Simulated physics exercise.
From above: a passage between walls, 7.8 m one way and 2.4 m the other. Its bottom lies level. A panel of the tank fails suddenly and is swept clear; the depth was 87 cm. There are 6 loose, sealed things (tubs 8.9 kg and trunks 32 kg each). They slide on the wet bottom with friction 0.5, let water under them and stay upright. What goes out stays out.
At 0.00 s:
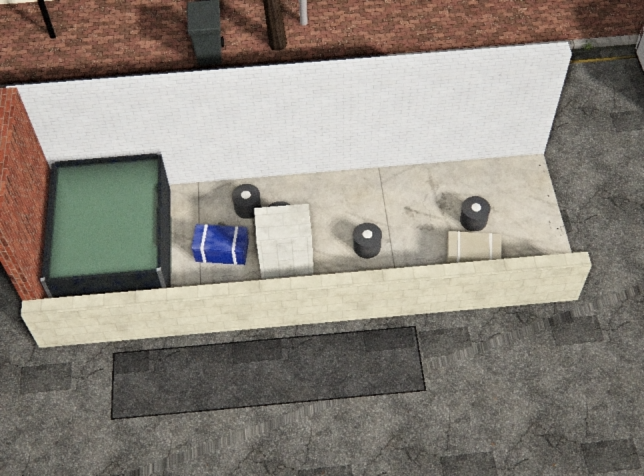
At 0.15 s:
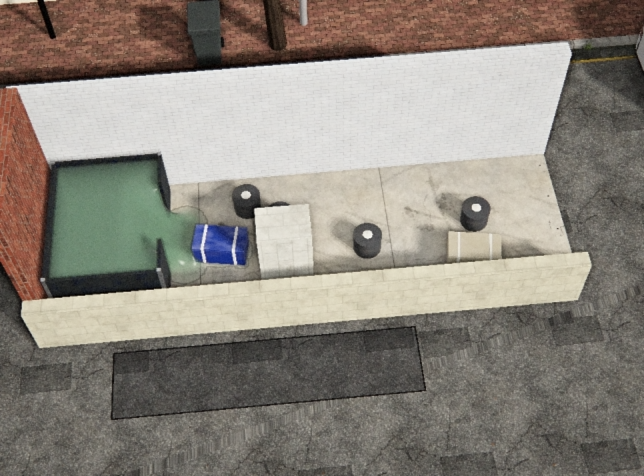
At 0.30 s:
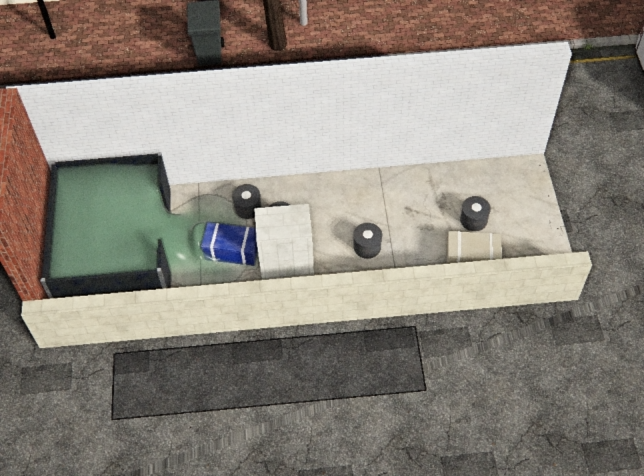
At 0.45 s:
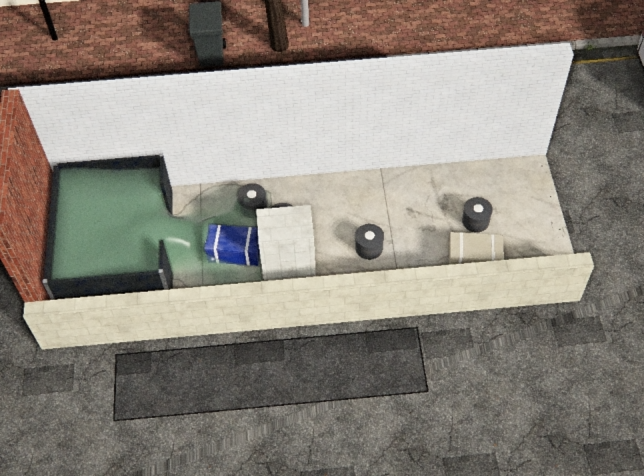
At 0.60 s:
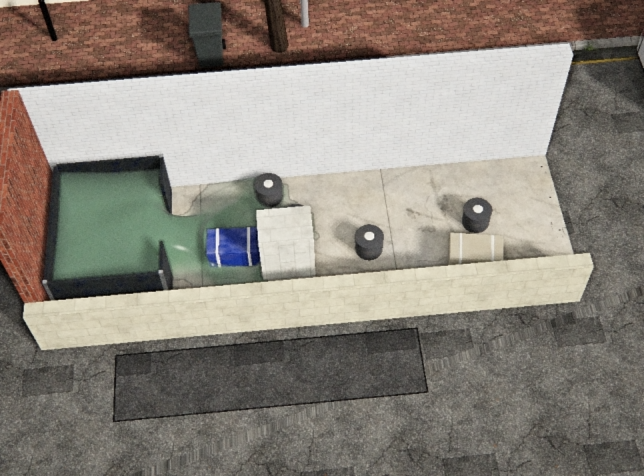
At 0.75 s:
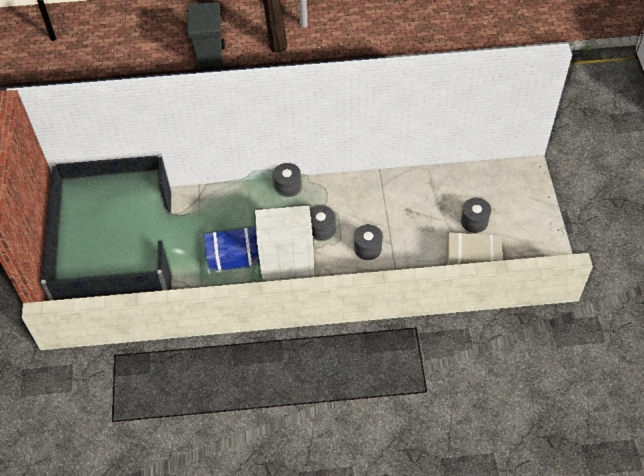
A walled tank of green water opened on its right side, and the water spread along the passage, nudging a blue trunk against a pale block and then pushing dark tubs to the right.
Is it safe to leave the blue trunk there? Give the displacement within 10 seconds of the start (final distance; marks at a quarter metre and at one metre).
The blue trunk moves a short way.
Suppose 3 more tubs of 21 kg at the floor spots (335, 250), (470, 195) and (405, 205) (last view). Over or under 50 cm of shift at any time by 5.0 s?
In turn: Short of it, over, more.
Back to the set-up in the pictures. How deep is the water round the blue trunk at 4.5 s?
About 15 cm.
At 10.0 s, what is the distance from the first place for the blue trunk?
About 60 cm.
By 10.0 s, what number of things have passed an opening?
By then 5.
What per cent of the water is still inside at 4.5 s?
About 70 per cent.
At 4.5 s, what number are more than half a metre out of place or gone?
I count 6.
After 2.0 s the blue trunk is near (210, 269), 0.6 m from its start, afloat; 0 of 6 are out; 3 afloat.
After 4.5 s the blue trunk is near (205, 268), 0.6 m from its start, afloat; 5 of 6 are out; 1 afloat.
After 7.0 s the blue trunk is near (234, 267), 0.6 m from its start, afloat; 5 of 6 are out; 1 afloat.
After 10.0 s the blue trunk is near (234, 268), 0.6 m from its start, aground; 5 of 6 are out; 0 afloat.
